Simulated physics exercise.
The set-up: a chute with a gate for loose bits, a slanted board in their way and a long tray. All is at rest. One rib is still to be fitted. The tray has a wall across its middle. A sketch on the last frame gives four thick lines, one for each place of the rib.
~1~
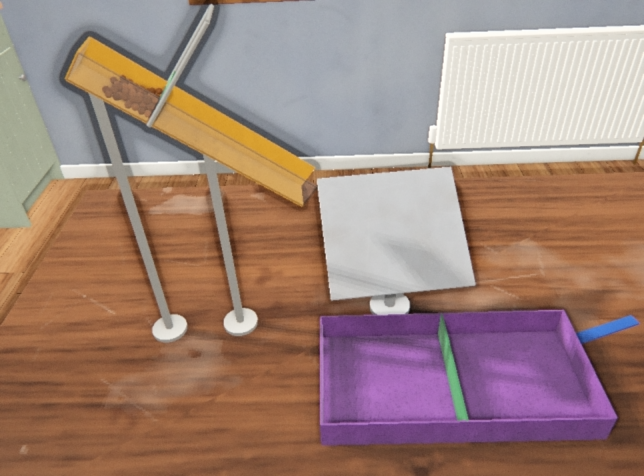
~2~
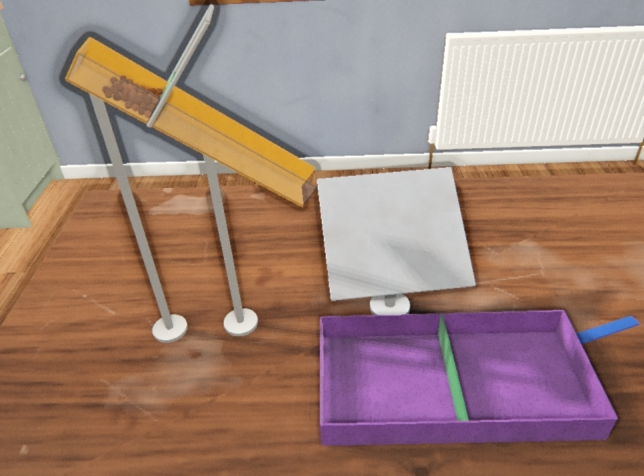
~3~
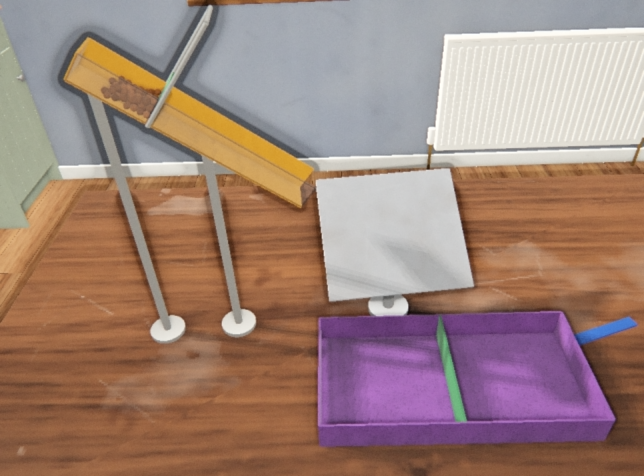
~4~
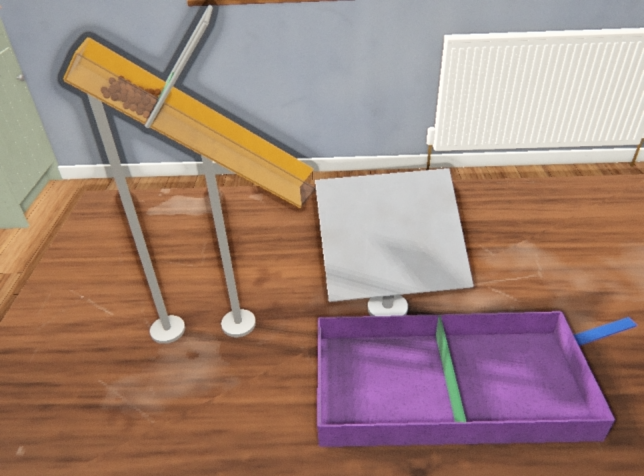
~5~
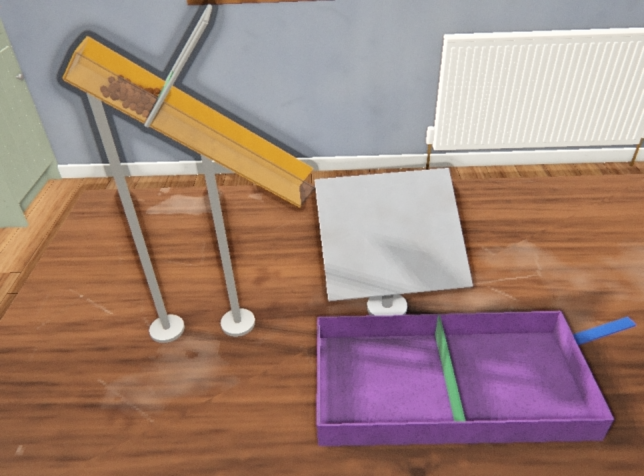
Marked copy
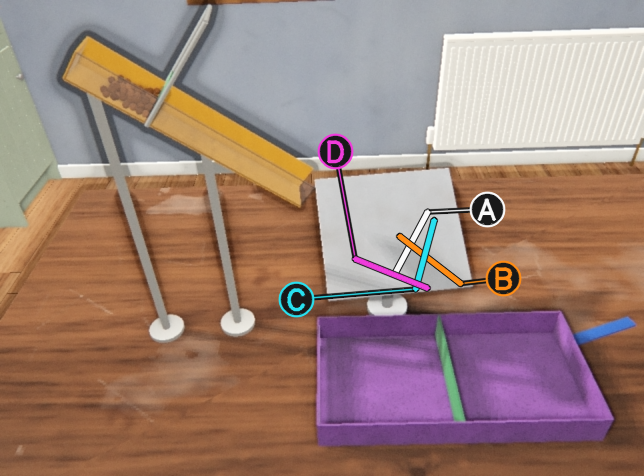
Small brown balls rest behind a closed gate in a sloping orange chute on two thin stands, and they stay there throughout. To the right, a tilted grey board stands behind an empty purple tray with a green divider, and nothing visibly moves apart from a very slight shift of the view.
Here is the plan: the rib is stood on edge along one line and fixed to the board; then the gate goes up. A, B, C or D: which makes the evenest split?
B beats the others.
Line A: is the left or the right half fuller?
The left half.
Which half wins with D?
More lands on the right.
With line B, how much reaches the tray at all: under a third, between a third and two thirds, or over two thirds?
It is over two thirds.
On the marked copy, line A from (427, 212) to (394, 273); line B from (399, 236) to (460, 283); line C from (434, 220) to (415, 289); line D from (355, 258) to (427, 288).
With A, of what is caught, nearly all in the left half, a stray few in the right.
With B, of what is caught, about half in the left half, about half in the right.
With C, of what is caught, nearly all in the left half, a stray few in the right.
With D, of what is caught, a small part in the left half, nearly all in the right.
